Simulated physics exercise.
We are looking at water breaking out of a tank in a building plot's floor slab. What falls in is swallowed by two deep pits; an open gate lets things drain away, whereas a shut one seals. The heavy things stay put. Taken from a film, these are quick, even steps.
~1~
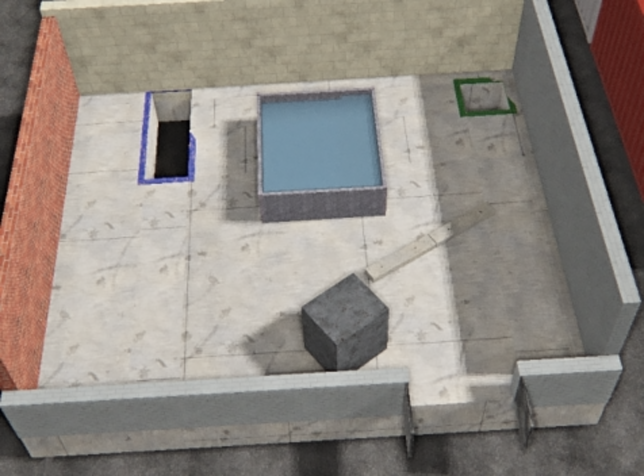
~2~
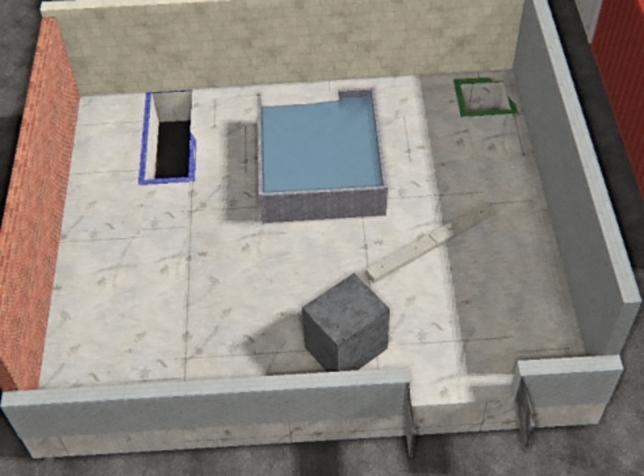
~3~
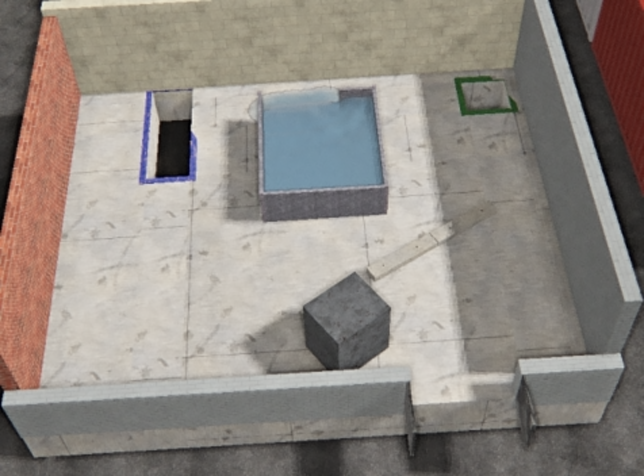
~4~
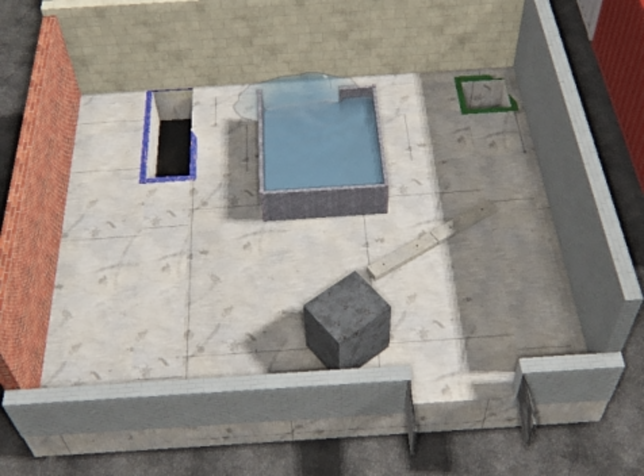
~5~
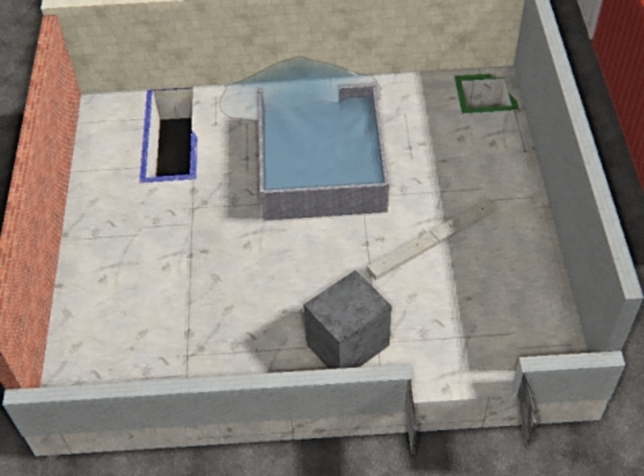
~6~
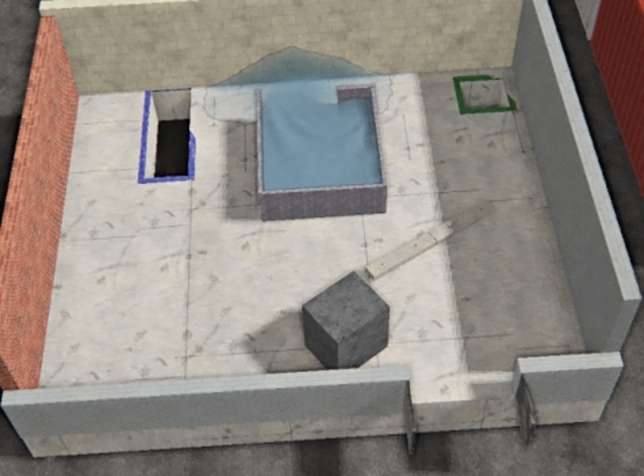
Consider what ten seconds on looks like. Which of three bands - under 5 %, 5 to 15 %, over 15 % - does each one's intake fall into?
The gate pulls in barely a drop - beneath five per cent. The green pit pulls in a good deal - past fifteen per cent. The blue pit pulls in a good deal - past fifteen per cent.
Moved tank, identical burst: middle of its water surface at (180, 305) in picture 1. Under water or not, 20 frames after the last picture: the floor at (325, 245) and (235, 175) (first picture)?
Spared, submerged.
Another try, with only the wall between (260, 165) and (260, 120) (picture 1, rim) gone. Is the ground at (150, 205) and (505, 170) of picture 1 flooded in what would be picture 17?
Well, the first place ends up drenched, and the second one left untouched.
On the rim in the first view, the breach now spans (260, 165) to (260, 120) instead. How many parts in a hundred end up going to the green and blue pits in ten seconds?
Approximately, green takes 0 % and blue takes 50 %.
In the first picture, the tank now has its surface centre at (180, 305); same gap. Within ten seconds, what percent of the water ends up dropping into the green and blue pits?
Within ten seconds, green collects 2 percent of the total and blue collects 60 percent.
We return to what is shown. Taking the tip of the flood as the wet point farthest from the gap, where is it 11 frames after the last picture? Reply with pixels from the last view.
Farthest reach: About (511, 70).
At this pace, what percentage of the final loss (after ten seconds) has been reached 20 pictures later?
50 per cent.
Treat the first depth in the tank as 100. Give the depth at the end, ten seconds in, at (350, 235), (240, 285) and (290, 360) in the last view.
Depths of roughly 2, 0 and 0 per cent.
A moment on, water covers 10 % of the floor; the gate 0 %, the green pit 0 %, the blue pit 2 %.
Next, water covers 15 % of the floor; the gate 0 %, the green pit 2 %, the blue pit 11 %.
Then, water covers 20 % of the floor; the gate 0 %, the green pit 7 %, the blue pit 24 %.
Later, water covers 35 % of the floor; the gate 0 %, the green pit 13 %, the blue pit 36 %.
In the end, water covers 40 % of the floor; the gate 1 %, the green pit 18 %, the blue pit 45 %.
